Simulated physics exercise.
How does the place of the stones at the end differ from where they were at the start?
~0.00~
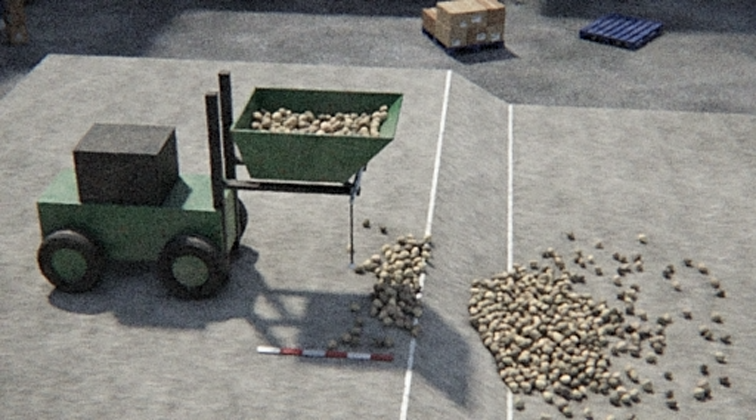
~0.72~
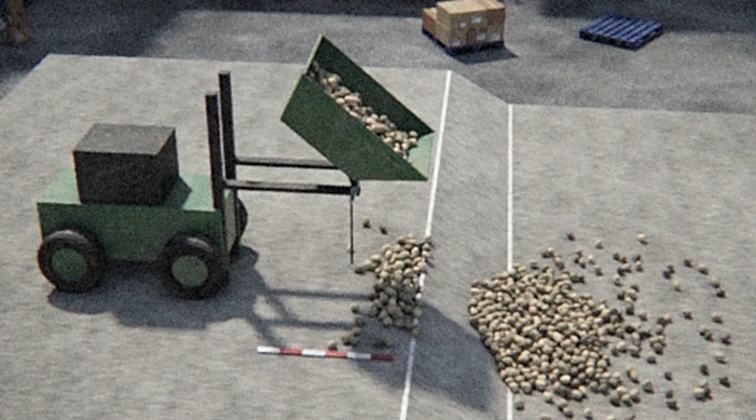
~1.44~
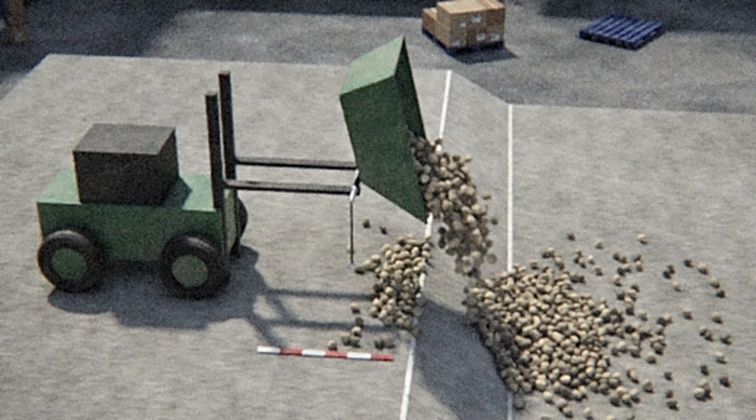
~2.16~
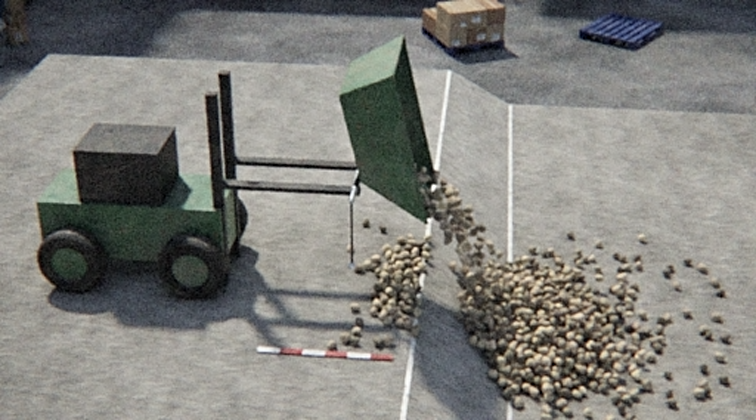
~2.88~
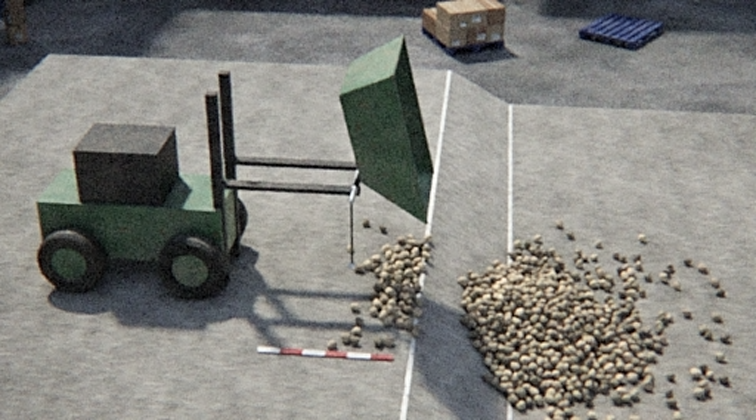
At the start many of the stones were up in the raised skip, with the rest lying on the ground. By the end the stones from the skip had ended up lower and further right, mostly in the big heap around the foot of the slope.
A green forklift-like machine held up a skip full of pale stones, then tipped it steeply to the right, and the stones poured down the slope, leaving the skip emptied and a bigger, wider heap around the foot of the slope.
